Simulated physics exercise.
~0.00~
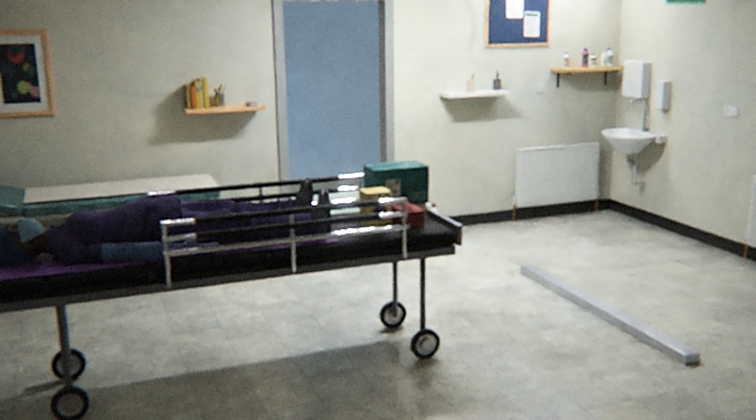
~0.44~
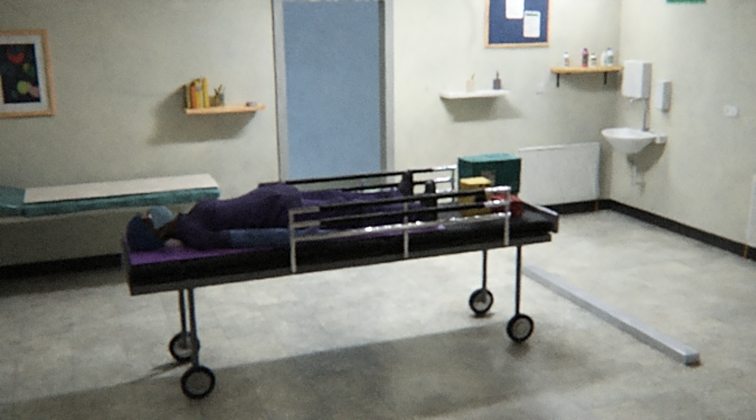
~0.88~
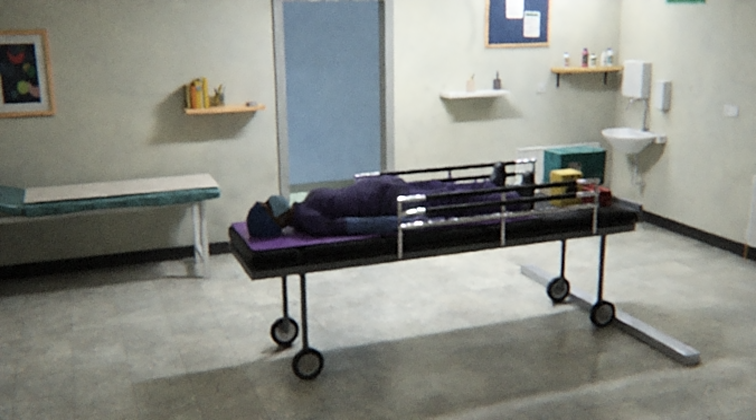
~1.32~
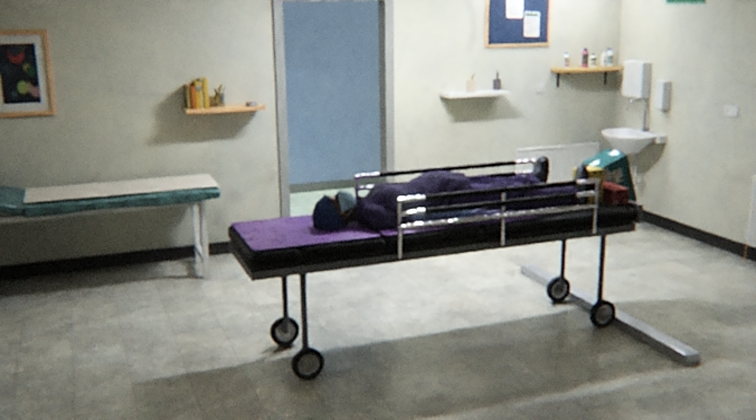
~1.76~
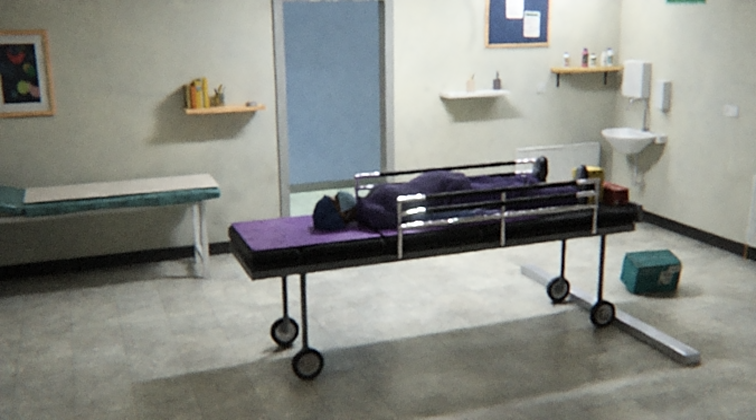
A black ward trolley on four wheels, its purple mattress carrying a loosely lying figure in dark purple clothes, rolls rightward across a grey-floored clinic room, seen from a still, slightly raised side view. Behind it are a blue door, a green couch at left and a sink at right, while a teal holdall, a yellow pump and a red box ride at the trolley's right end. The wheels meet a low grey sill and the trolley stops. The figure slides right along the mattress, and the holdall tips over the end. It lands on the floor at right, while the figure, pump and red box stay aboard.
